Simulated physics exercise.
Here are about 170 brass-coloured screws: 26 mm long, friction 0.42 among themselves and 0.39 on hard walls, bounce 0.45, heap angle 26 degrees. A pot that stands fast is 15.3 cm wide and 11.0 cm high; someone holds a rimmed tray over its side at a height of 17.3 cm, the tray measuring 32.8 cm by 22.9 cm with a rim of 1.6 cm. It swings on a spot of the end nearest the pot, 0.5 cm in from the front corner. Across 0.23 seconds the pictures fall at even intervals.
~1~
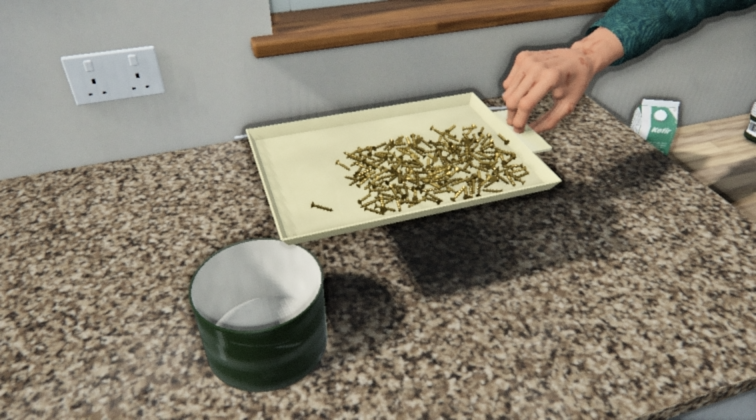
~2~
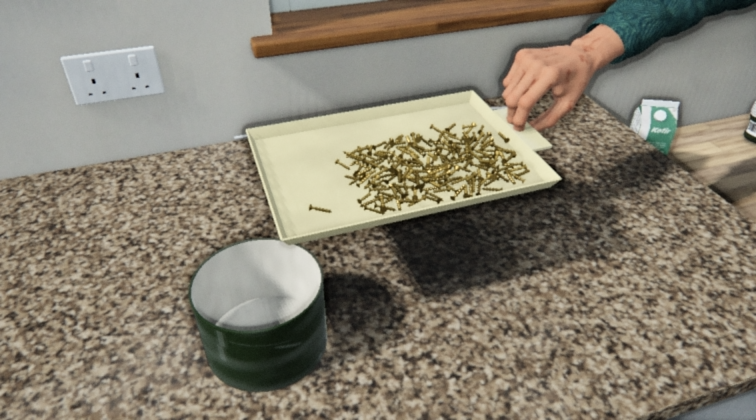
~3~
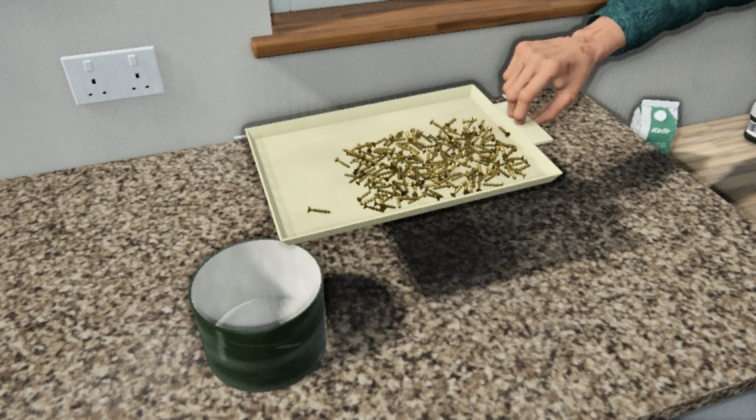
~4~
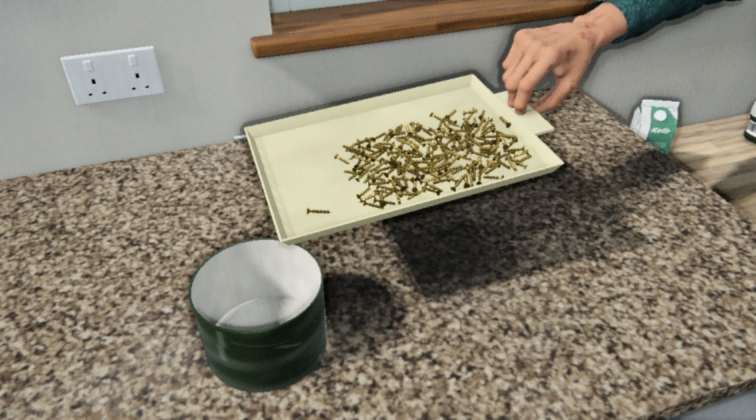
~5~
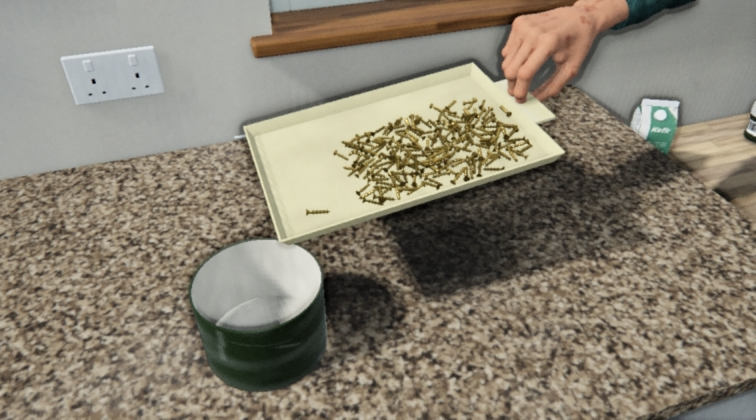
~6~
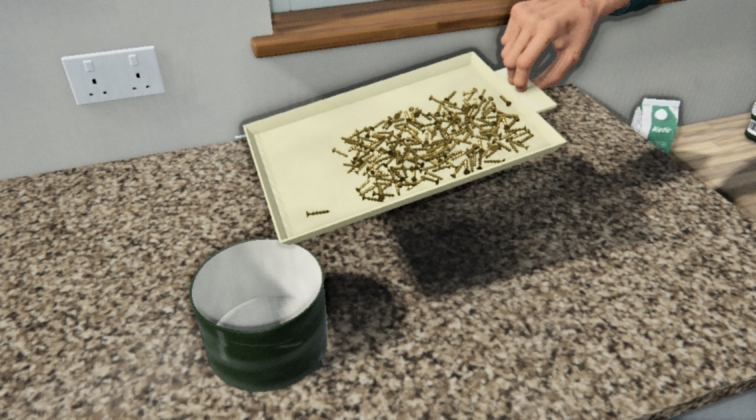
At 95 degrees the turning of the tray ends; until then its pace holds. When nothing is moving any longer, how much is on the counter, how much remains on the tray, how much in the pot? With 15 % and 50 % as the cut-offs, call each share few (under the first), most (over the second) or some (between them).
My estimate: Counter: Some, left on the tray: Few, pot: Most.
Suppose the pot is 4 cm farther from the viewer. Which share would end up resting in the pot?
75 %.
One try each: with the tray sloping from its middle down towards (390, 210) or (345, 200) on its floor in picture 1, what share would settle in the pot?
About 15 per cent on the first try and 85 per cent on the second.
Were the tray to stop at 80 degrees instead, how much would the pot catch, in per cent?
It would land at about 75 percent.
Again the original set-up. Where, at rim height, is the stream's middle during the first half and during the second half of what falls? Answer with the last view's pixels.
I'd mark about (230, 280) for the first half and about (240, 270) for the second.
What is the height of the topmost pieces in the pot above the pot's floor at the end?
About 2.5 centimetres.
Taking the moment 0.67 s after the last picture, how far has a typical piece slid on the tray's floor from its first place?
It has moved some 20 cm from its start.
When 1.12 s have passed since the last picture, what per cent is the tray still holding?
It works out to near 15 per cent of the load.
Then, 0.67 s after the last picture, tilt 50 degrees; the tray holds 80 %, the pot 0 %.
Then, 1.12 s after the last picture, tilt 77 degrees; the tray holds 15 %, the pot 65 %.
Then, 1.64 s after the last picture, tilt 95 degrees; the tray holds 0 %, the pot 75 %.
In the end, counter 25 %, tray 0 %, pot 75 %.
